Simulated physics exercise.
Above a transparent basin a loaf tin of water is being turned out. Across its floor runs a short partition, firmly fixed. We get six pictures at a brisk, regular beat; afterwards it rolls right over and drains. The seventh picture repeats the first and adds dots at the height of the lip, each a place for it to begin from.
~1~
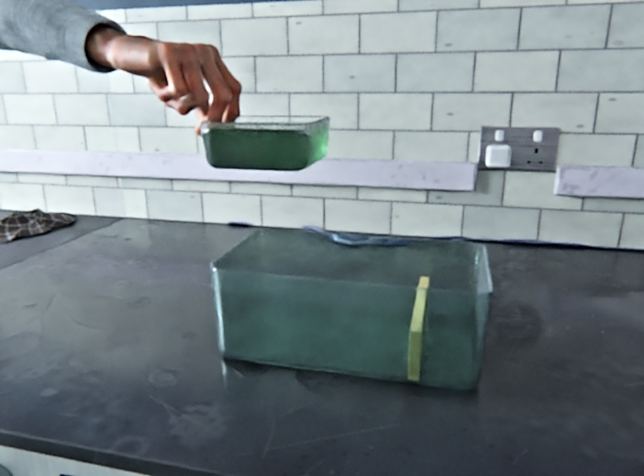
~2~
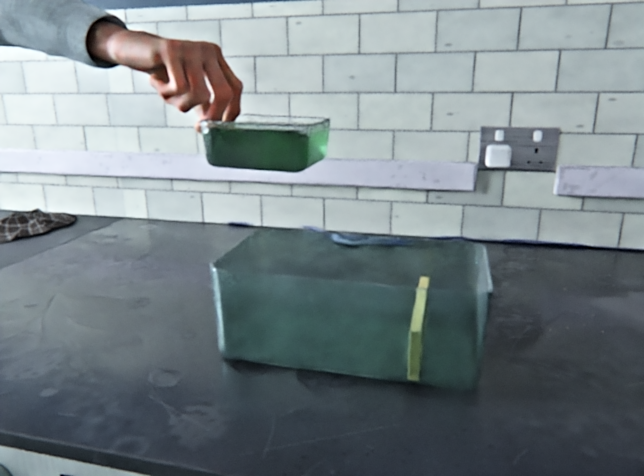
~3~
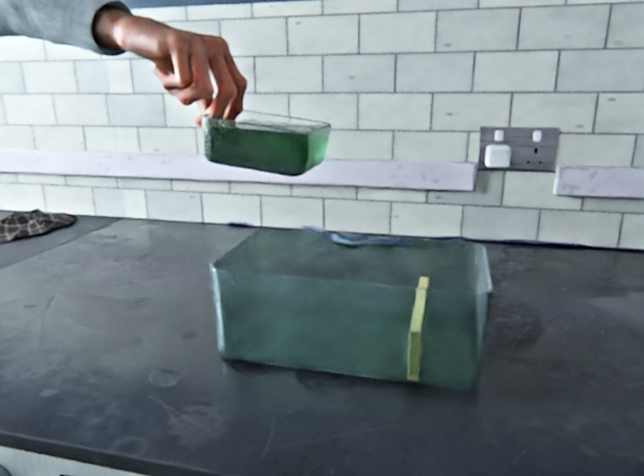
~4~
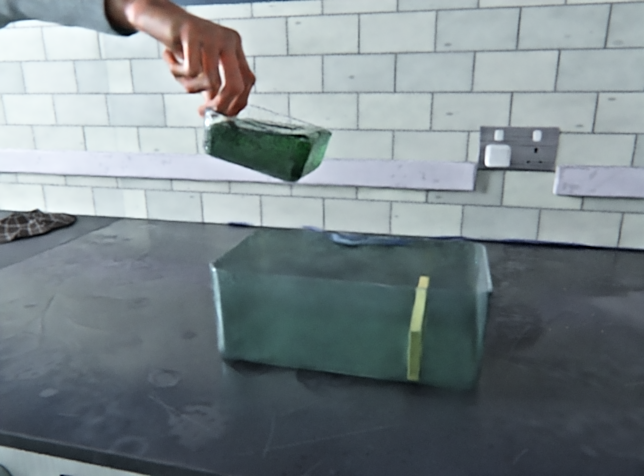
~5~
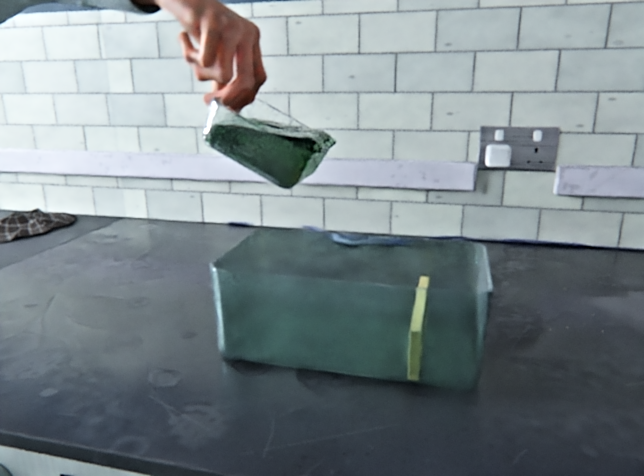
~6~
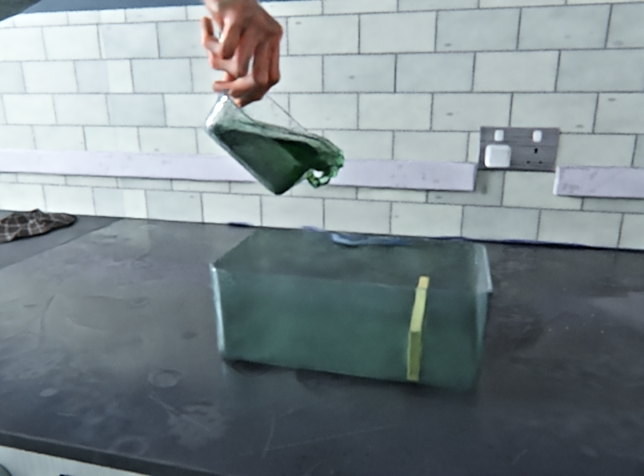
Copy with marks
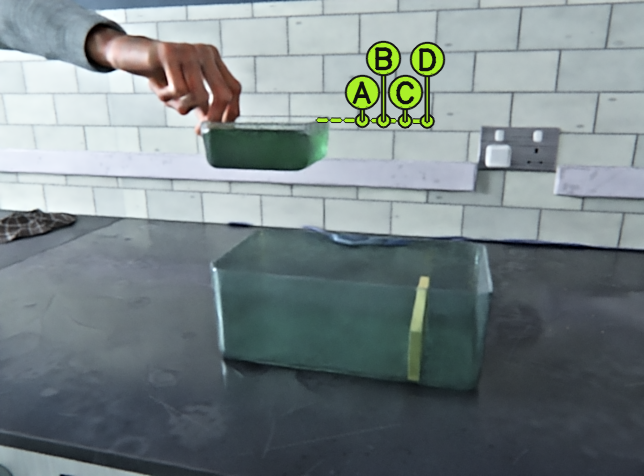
Above a clear basin, a hand tilts a small container until green liquid crosses its lip.
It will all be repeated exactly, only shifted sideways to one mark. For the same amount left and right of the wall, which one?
B beats the others.
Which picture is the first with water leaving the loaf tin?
Picture 5.
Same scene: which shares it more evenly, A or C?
C.
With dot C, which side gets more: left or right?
More ends on the right.
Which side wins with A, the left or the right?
The left one.
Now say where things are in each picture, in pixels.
Upright, lip at (318, 120); basin from (221, 352) to (480, 386); top of the wall at (421, 300); nothing has left yet.
Upright, lip at (319, 121); nothing has left yet.
Tipped about 7°, lip at (320, 127); nothing has left yet.
Tipped about 16°, lip at (321, 135); nothing has left yet.
Tipped about 27°, lip at (322, 146); water is over the lip, down to (326, 149).
Tipped about 41°, lip at (319, 159); water is over the lip, down to (326, 179).
On the marked copy, A at (362, 120); B at (383, 120); C at (405, 120); D at (427, 121).
With A, about 83 % ends left of the wall and 13 % right of it; 4 % is lost outside.
With B, about 47 % ends left of the wall and 47 % right of it; 6 % is lost outside.
With C, about 23 % ends left of the wall and 74 % right of it; 3 % is lost outside.
With D, about 19 % ends left of the wall and 74 % right of it; 6 % is lost outside.
